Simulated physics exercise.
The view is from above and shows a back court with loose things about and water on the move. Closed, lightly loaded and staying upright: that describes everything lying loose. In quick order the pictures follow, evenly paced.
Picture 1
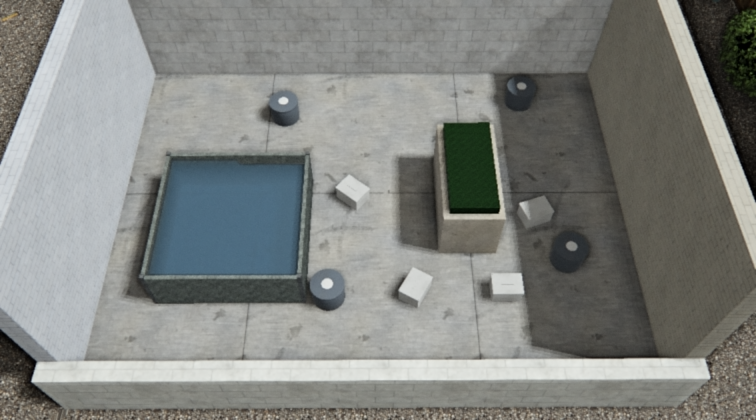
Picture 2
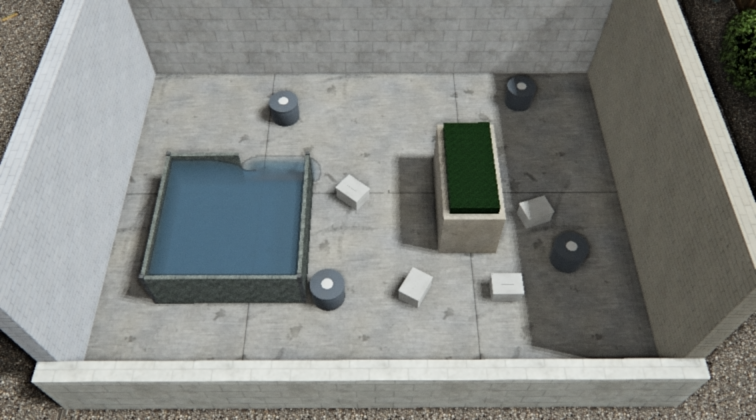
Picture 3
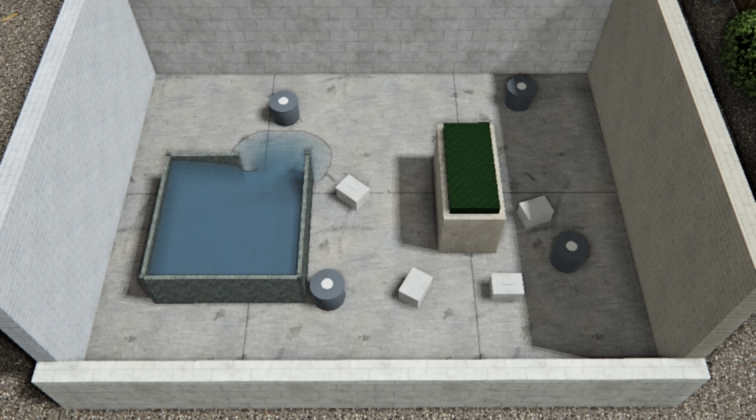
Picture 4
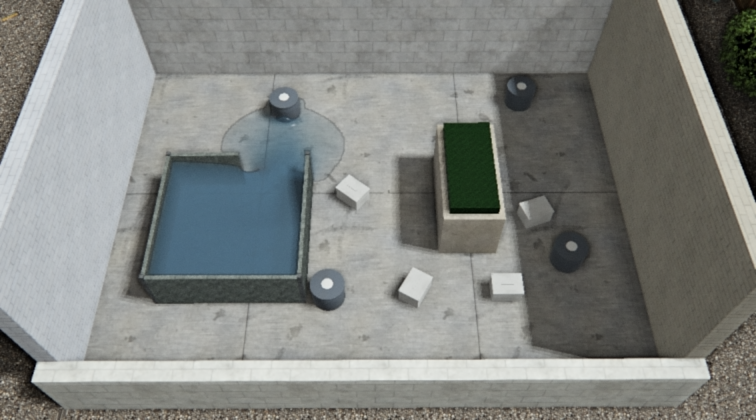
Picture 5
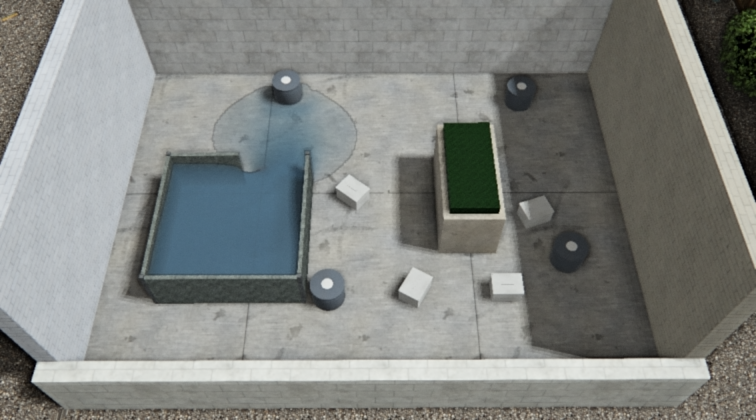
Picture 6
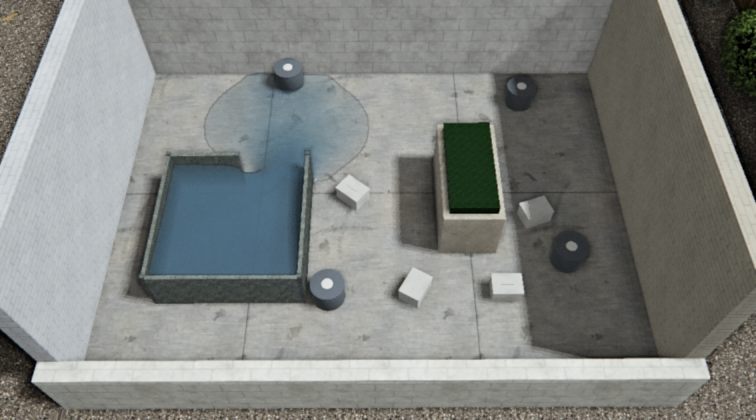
Water pouring through a gap in a square pool's back wall, spreading across a walled court and pushing one grey tub backward.
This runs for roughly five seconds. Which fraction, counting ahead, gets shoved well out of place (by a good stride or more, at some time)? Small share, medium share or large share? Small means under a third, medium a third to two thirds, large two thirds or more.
A small share.
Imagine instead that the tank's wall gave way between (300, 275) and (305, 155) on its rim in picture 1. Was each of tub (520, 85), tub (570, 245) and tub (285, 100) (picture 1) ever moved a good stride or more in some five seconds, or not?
Here's my take, in sequence: Dislodged that far, dislodged that far, and fails to go that far.
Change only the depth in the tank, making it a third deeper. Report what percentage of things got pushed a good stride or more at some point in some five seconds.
About 40 %.
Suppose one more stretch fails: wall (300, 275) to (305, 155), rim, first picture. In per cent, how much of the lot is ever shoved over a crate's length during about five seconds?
Near 90 in a hundred.
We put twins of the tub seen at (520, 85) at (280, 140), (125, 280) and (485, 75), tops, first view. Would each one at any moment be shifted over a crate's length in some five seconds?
Copy by copy, in order: Relocated, relocated, relocated.
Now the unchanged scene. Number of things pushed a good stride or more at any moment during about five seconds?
The count is 2.
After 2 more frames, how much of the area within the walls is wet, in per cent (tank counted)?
I'd put it at around 25 in a hundred.
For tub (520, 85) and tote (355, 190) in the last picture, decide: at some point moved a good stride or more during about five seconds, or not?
Taking them in turn, the first covered the distance and the second fell short.
A moment on, 1 of 8 are well off their spots; 1 afloat.
Next, 1 of 8 are well off their spots; 1 afloat.
Later, 2 of 8 are well off their spots; 2 afloat.
In the end, 2 of 8 are well off their spots, and 2 have been at some point; 2 afloat.
